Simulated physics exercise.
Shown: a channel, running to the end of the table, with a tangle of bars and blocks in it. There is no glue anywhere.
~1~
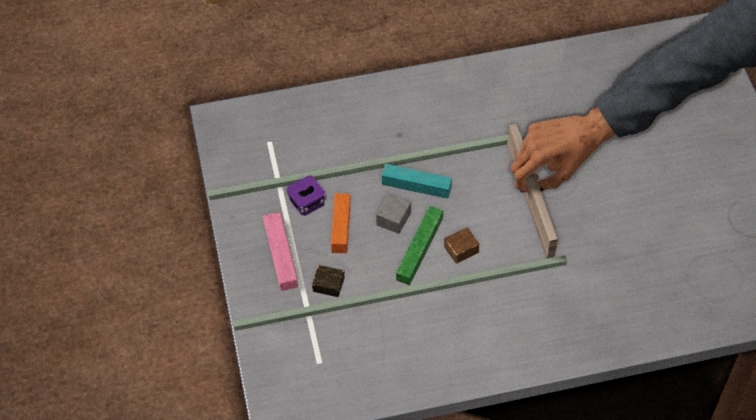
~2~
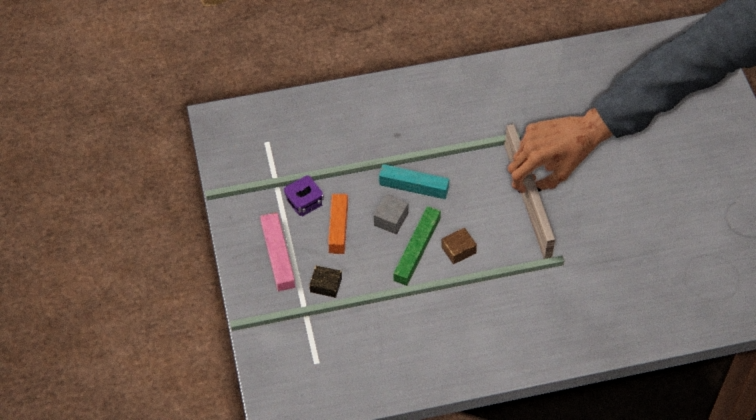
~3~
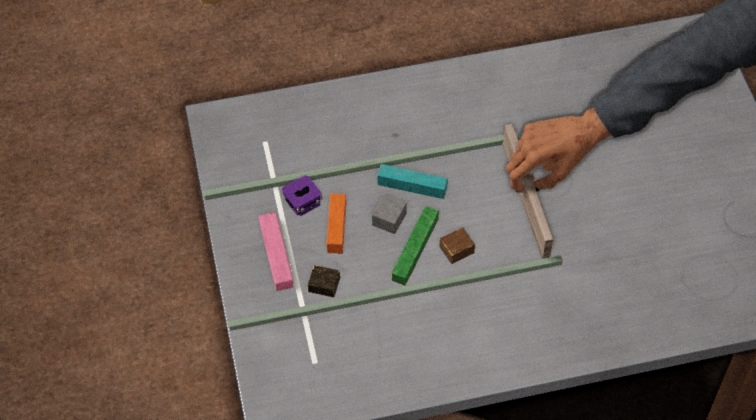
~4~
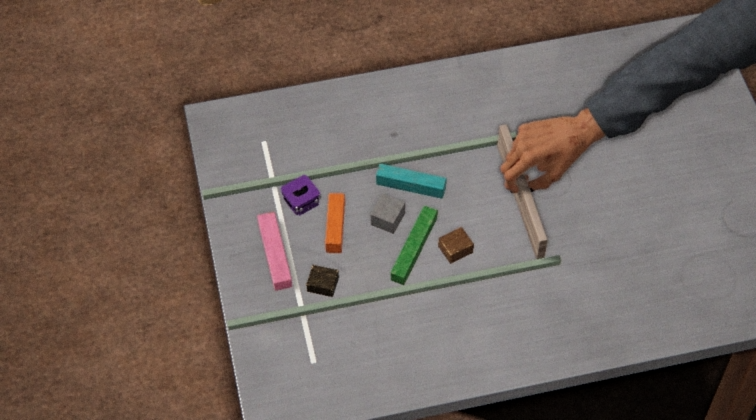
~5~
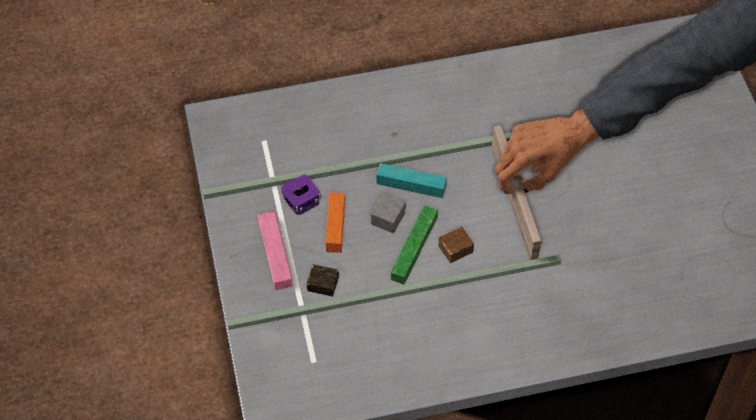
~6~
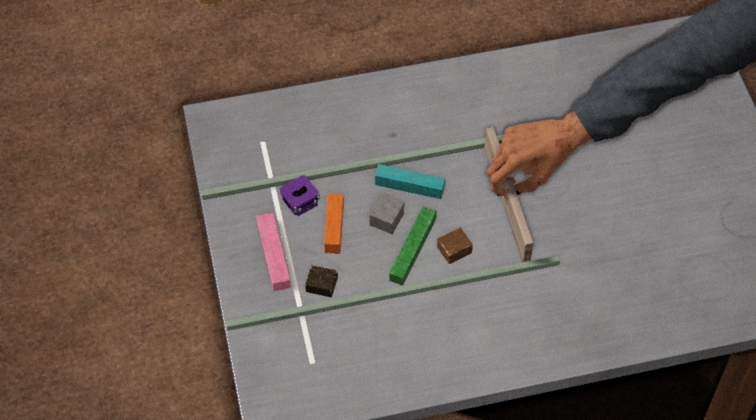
A hand slid a wooden board slightly left between two green strips on a grey table, while the colourful bars and blocks scattered ahead of it, near a white line, stayed where they were.
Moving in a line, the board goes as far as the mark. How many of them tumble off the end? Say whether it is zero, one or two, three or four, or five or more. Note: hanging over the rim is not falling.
I would say one or two.
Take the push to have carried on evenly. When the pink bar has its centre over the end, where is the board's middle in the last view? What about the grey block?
Near (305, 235), then near (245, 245).
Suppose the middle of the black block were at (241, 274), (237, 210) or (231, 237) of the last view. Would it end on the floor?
In turn: Topples off, topples off, topples off.
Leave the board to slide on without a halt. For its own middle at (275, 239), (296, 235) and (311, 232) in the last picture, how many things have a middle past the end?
Counts by place: 3 / 1 / 0.
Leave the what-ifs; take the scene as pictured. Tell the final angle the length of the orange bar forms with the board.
It comes to around 35 degrees.
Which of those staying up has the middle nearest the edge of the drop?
The black block is it.
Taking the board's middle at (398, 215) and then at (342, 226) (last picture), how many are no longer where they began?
First 4, then 8.
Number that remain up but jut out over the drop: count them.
3.
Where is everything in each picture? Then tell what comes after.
The first frame shows pink bar (280, 251); purple case (307, 197); black block (328, 281); board (532, 191); tape (293, 247).
The second frame shows purple case (304, 197); brown block (459, 246).
The third frame shows black block (324, 281); board (527, 191).
The fourth frame shows pink bar (275, 251); grey block (388, 214).
The fifth frame shows purple case (301, 196); turquoise bar (411, 181).
The sixth frame shows pink bar (274, 251); purple case (300, 197); black block (322, 281); board (508, 194); tape (286, 247).
Soon after, none off yet; pink bar at rest near (274, 251); purple case at rest near (300, 197); black block at rest near (322, 281).
After that, none off yet; pink bar at rest near (274, 251); purple case moving near (293, 199); black block displaced a little near (311, 281).
And then, none off yet; pink bar displaced a little near (232, 262); purple case displaced well along near (246, 213); black block displaced well along near (253, 292).
In the end, the number that fall off is one or two; gone, pink bar.
